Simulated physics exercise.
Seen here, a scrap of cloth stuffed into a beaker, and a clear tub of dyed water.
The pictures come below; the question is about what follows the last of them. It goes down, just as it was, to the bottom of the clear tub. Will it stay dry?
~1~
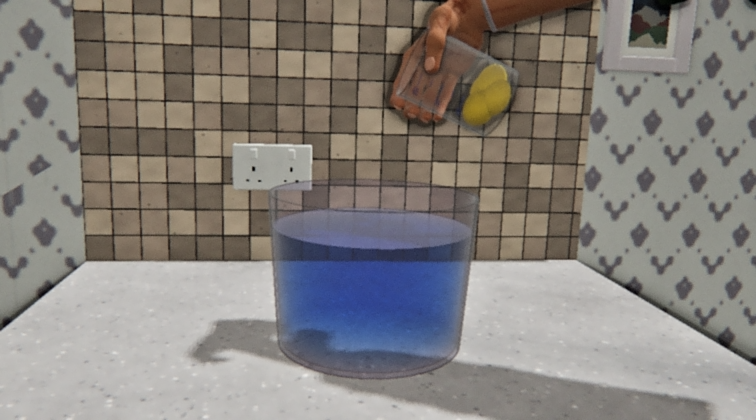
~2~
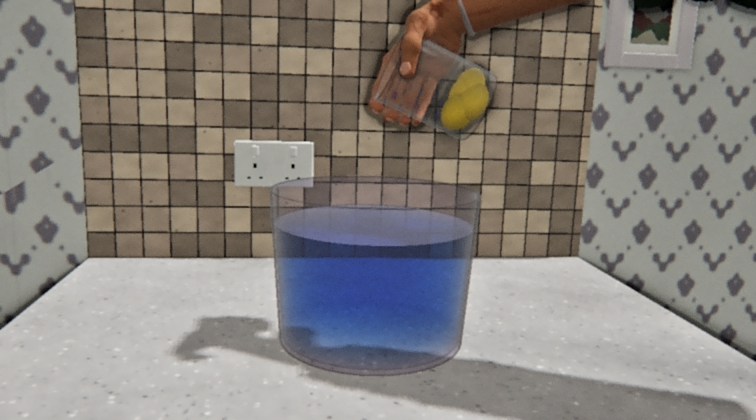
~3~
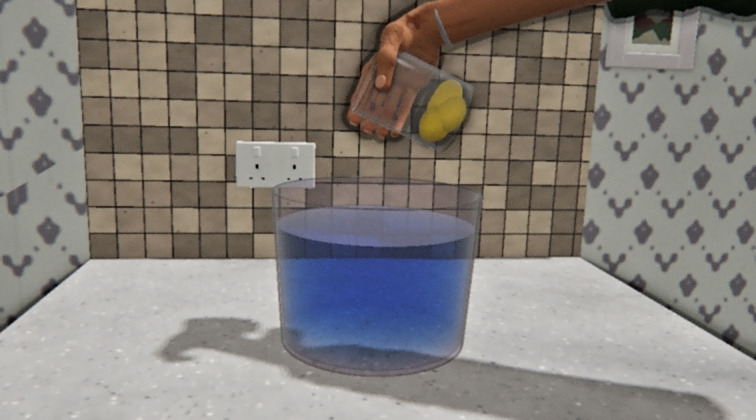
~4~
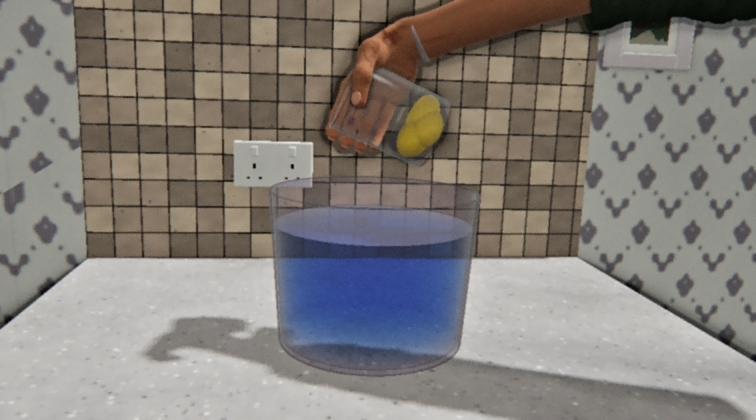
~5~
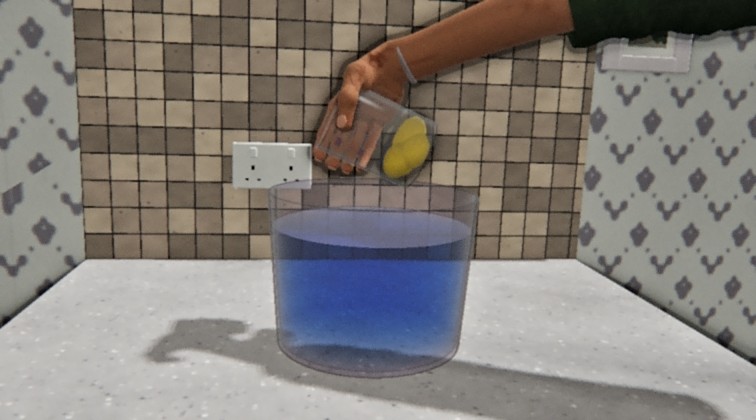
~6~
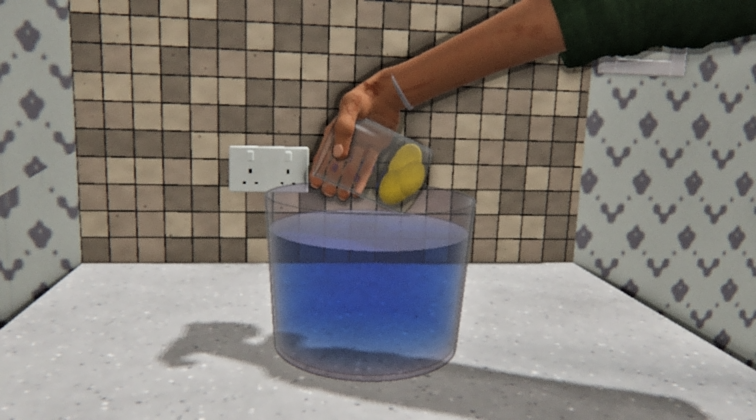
No, I expect it will get drenched down there.
Next, the beaker enters the dyed water.
After that, dyed water pours in as the air escapes.
Finally, the beaker is under, flooded, and the scrap of cloth is wet.
